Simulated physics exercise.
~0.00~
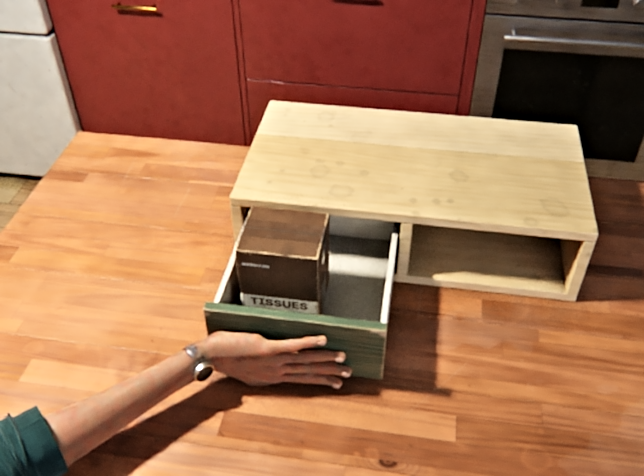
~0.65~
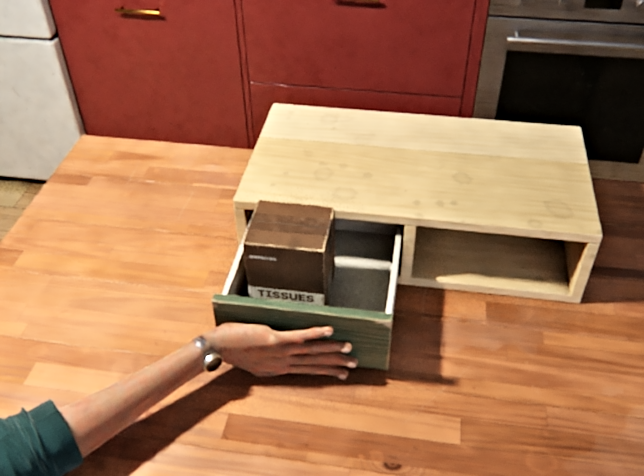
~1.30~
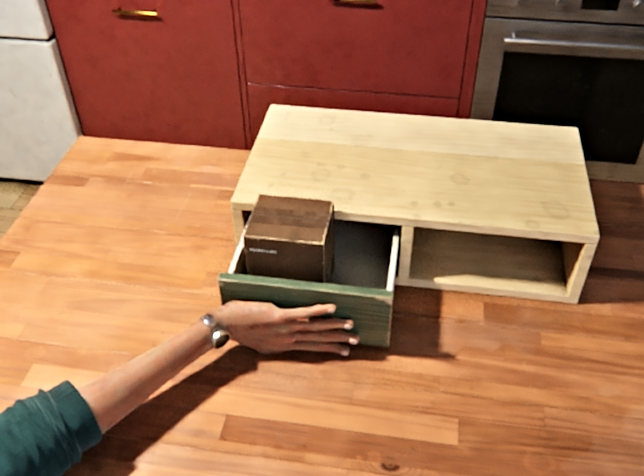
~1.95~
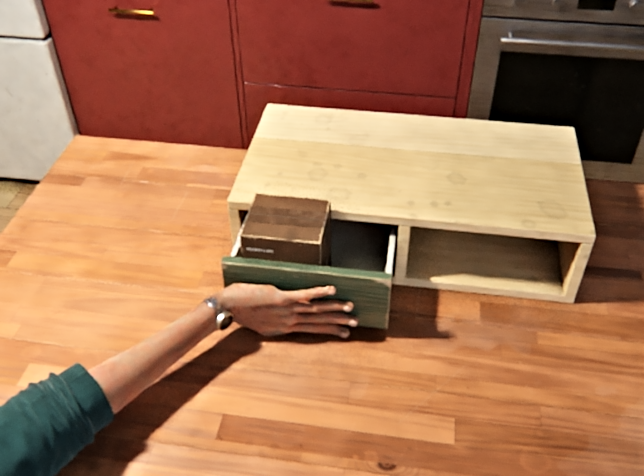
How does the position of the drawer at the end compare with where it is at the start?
At the end the drawer sits farther in toward the pale wooden chest than at the start, when it is pulled out more, but it is still partly open.
On a wooden countertop in front of red cabinets, a hand slowly pushes a green-fronted drawer, holding an upright brown tissue box, toward a pale wooden chest. The drawer slides partway in, carrying the box along, and is still ajar at the end with the hand on its front.
